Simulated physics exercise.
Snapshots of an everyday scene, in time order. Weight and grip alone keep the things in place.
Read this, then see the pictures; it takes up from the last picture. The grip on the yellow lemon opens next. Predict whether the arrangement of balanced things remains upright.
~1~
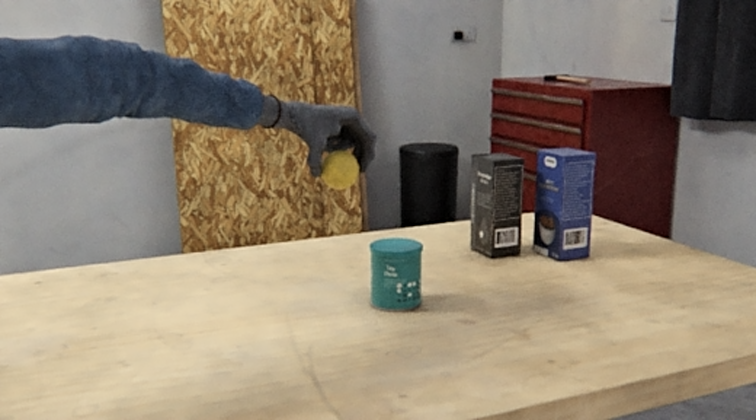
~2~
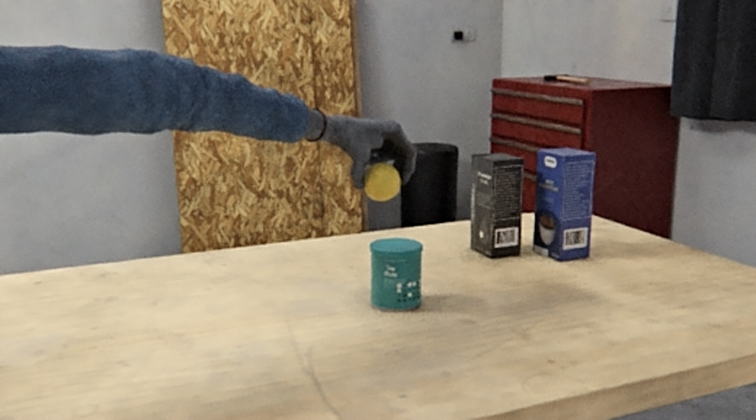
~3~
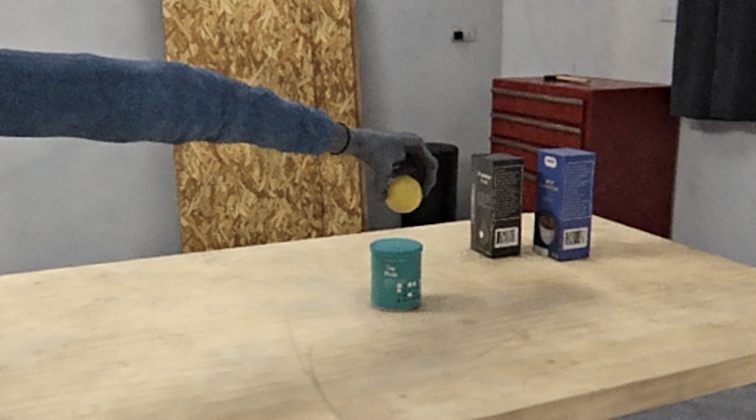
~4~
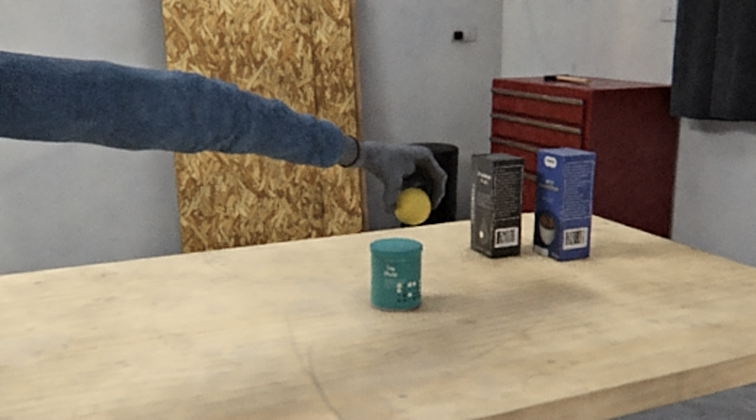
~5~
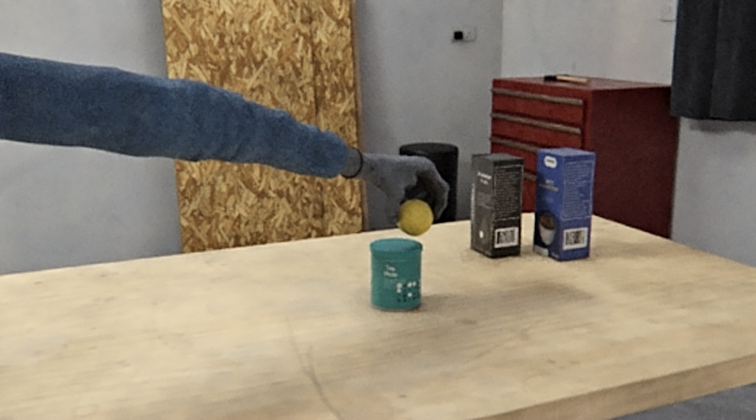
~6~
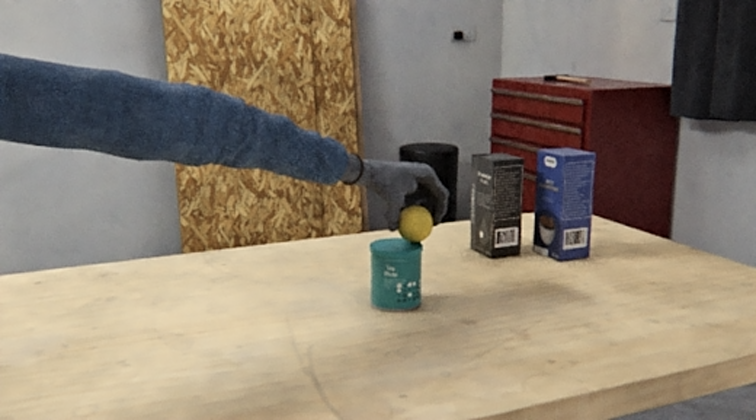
It is going to stay in one piece.
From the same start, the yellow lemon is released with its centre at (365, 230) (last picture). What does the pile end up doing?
In the end the pile crashes down.
Then, 0.30 s on from there, no change.
Then, 0.70 s on from there, yellow lemon resting near (415, 225).
In the end, all 4 unmoved. At the end, from the last picture's camera, yellow lemon near (415, 225). The pile keeps its balance.
